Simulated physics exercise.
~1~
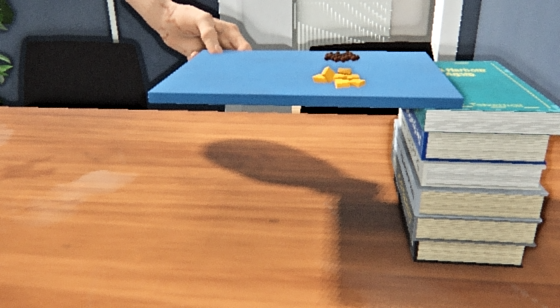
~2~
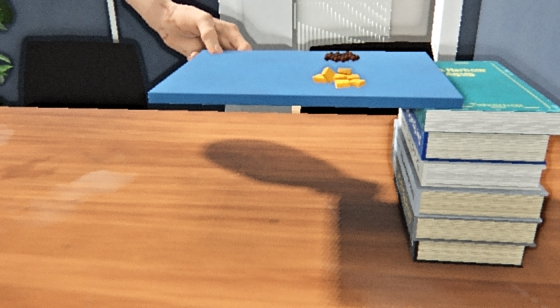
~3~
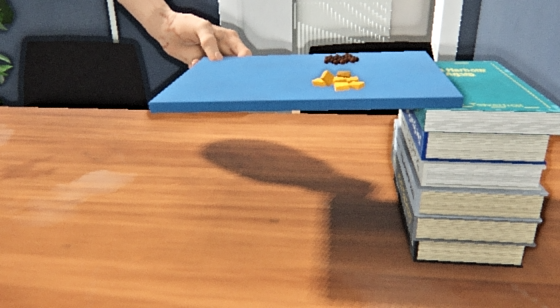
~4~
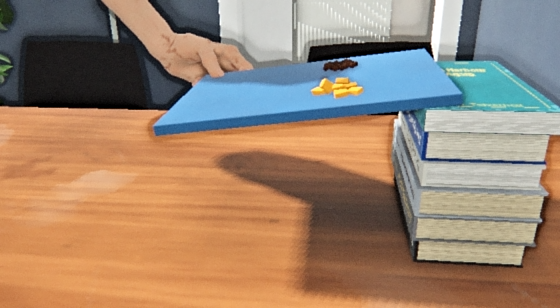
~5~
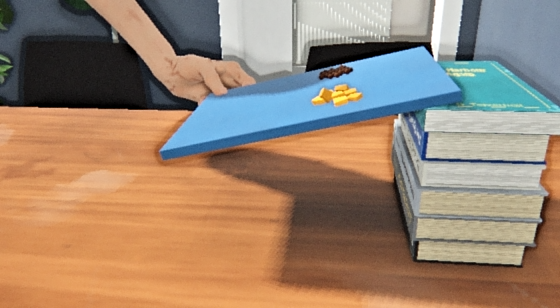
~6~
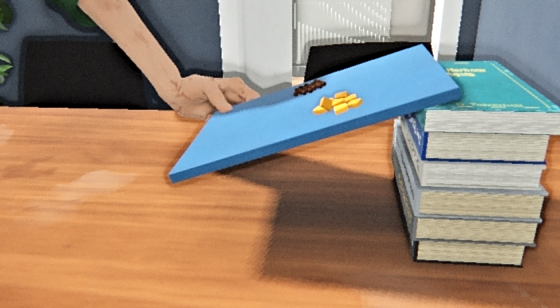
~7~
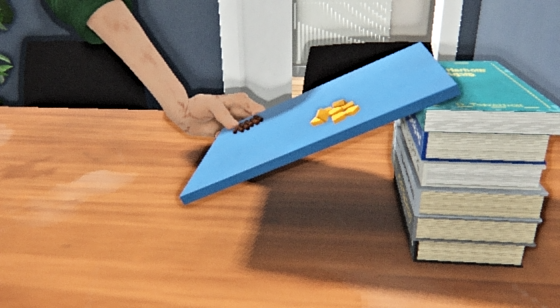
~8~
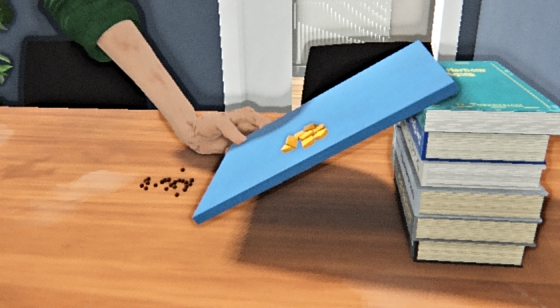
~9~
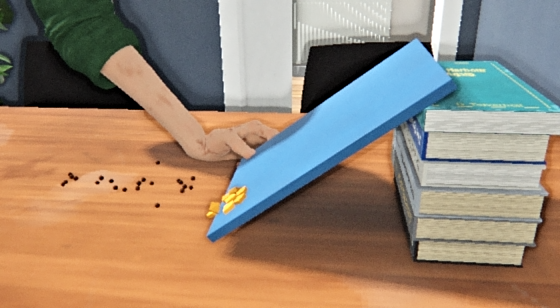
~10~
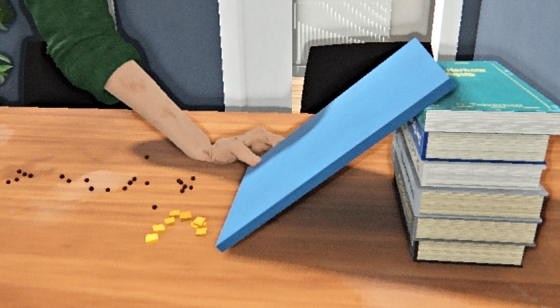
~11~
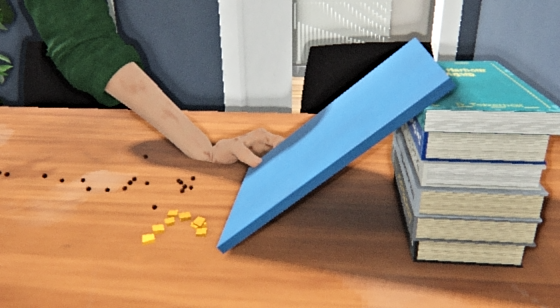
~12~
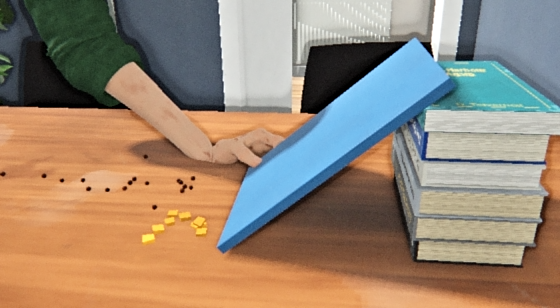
Blue board propped on books tilting as a hand lowers one end, dark beads scattering left farther than yellow pieces on table.
